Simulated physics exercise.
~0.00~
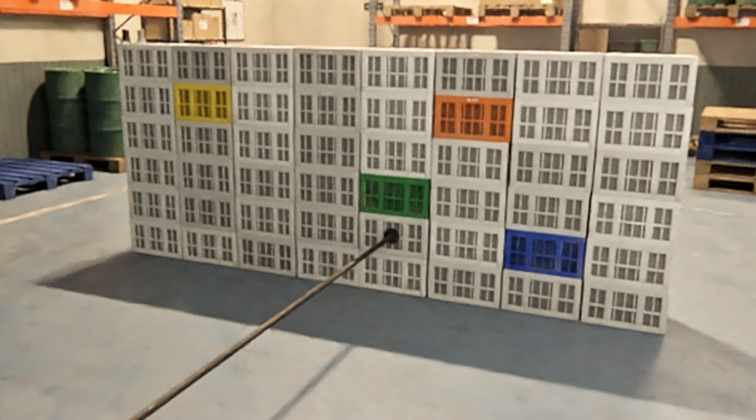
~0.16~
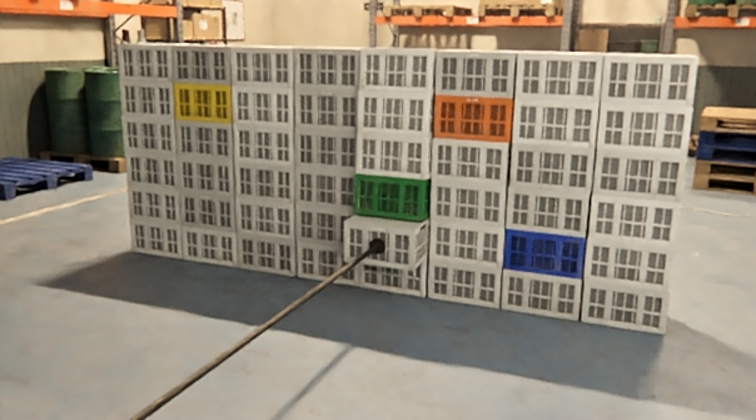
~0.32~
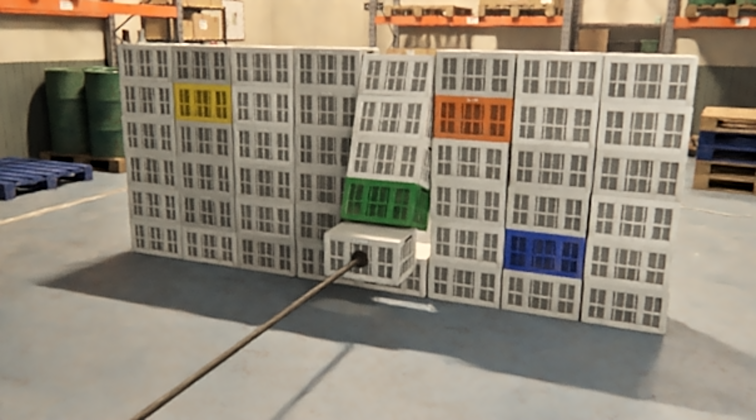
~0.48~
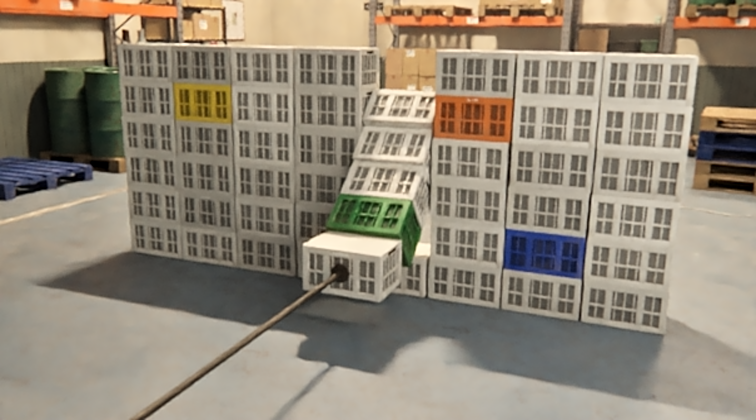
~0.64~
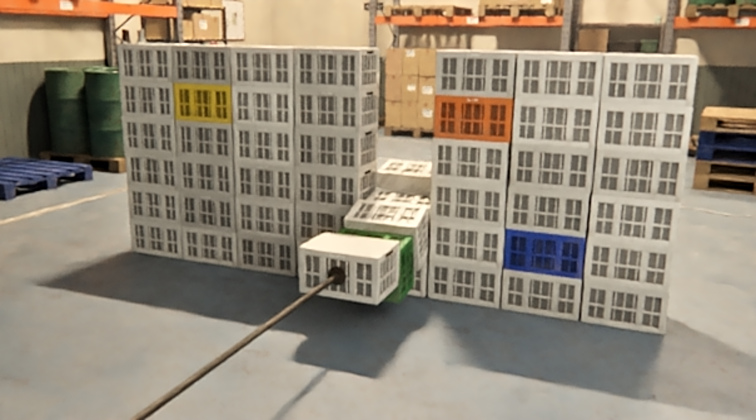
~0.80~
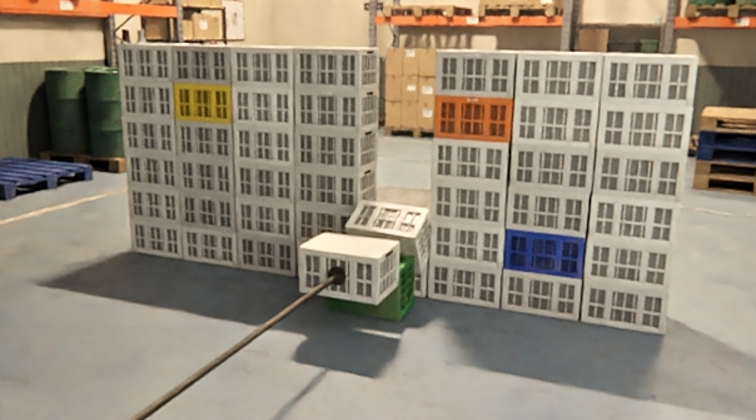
A rigid arm pulls a white crate from the wall, and the green crate above topples.
